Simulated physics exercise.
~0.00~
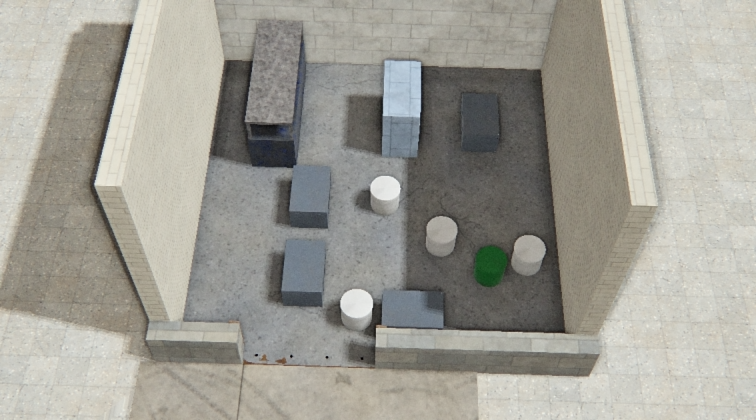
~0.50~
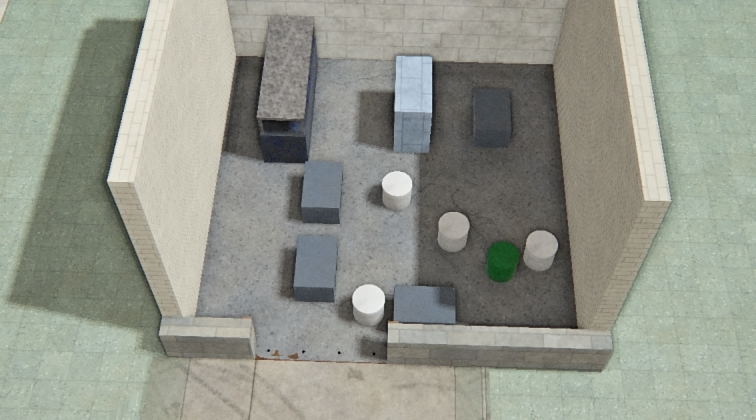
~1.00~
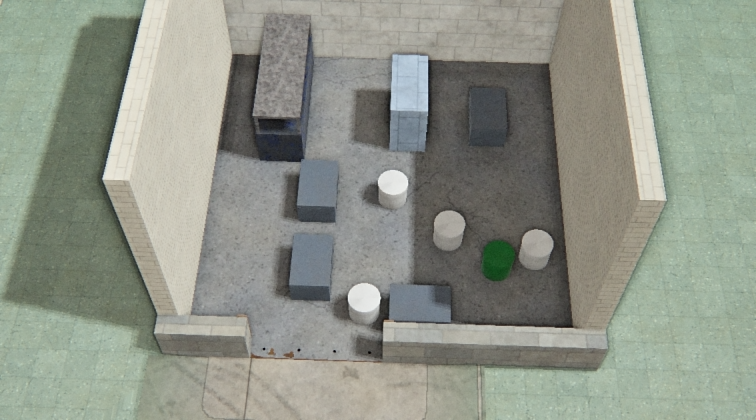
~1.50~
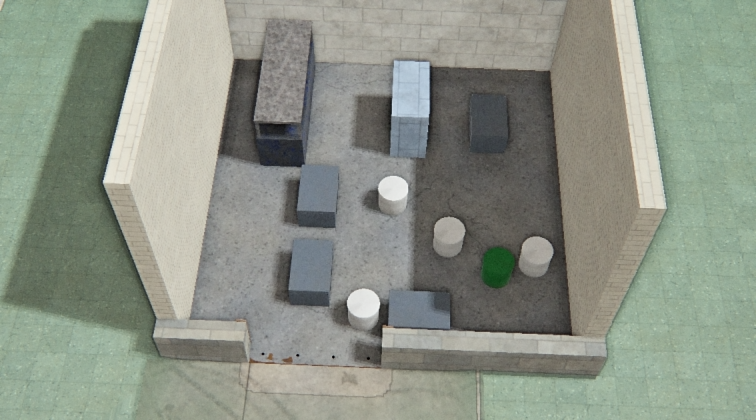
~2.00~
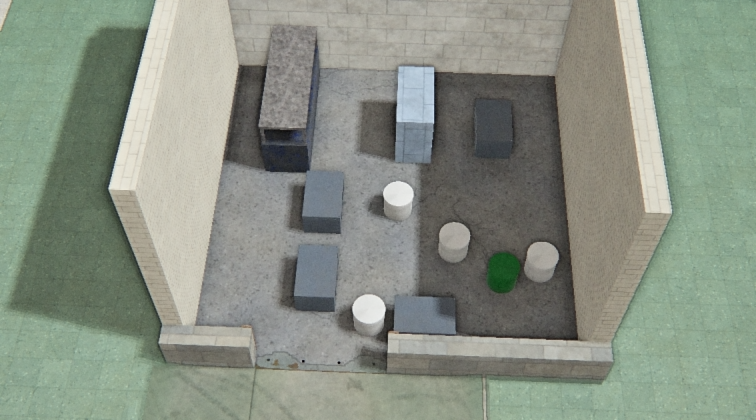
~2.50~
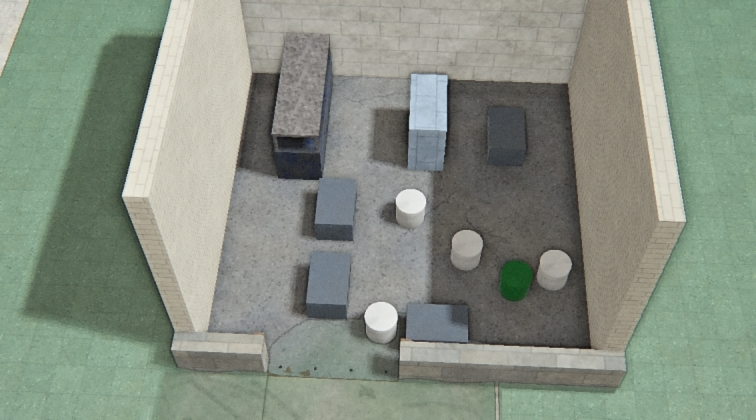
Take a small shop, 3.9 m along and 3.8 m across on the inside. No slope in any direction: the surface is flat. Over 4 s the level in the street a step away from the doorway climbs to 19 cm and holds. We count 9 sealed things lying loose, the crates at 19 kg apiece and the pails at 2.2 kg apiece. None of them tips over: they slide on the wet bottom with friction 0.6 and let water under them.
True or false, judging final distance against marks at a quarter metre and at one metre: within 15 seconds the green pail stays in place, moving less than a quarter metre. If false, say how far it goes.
False, a quarter metre to one metre.
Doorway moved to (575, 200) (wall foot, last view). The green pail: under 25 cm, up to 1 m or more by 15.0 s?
In that case the green pail shifts a modest distance.
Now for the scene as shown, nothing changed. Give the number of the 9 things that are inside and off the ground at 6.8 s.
The count is 3.
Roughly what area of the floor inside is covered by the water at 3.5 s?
2.0 m2.
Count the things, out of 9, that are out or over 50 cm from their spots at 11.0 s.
By that time the total stands at 5.
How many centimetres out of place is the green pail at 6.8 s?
I'd guess some 0 cm by then.
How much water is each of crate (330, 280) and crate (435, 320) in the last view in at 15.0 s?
Roughly 11 and 10 cm.
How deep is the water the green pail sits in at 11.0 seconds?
About 4 cm.
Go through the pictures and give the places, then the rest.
In the first picture, the green pail at (492, 260) rests on the ground; 0.0 m2 under water; 0 of 9 have shifted.
In the second picture, the green pail at (504, 255) rests on the ground; 0.0 m2 under water; 0 of 9 have shifted.
In the third picture, the green pail at (499, 254), on the bottom; water covers 0.0 m2; 0 of 9 have shifted.
In the fourth picture, the green pail at (499, 261), on the bottom; water covers 0.0 m2; 0 of 9 have shifted.
In the fifth picture, the green pail at (504, 266), on the bottom; 0.0 m2 under water; 0 of 9 have shifted.
In the sixth picture, the green pail at (517, 274), on the bottom; 0.4 m2 under water; 0 of 9 have shifted.
After 3.5 s the green pail is near (517, 274), 0.0 m from its start, aground; 0 afloat.
After 6.8 s the green pail is near (517, 274), 0.0 m from its start, aground; 3 afloat.
After 11.0 s the green pail is near (495, 292), 0.3 m from its start, afloat; 8 afloat.
After 15.0 s the green pail is near (576, 277), 0.6 m from its start, afloat; 9 afloat.
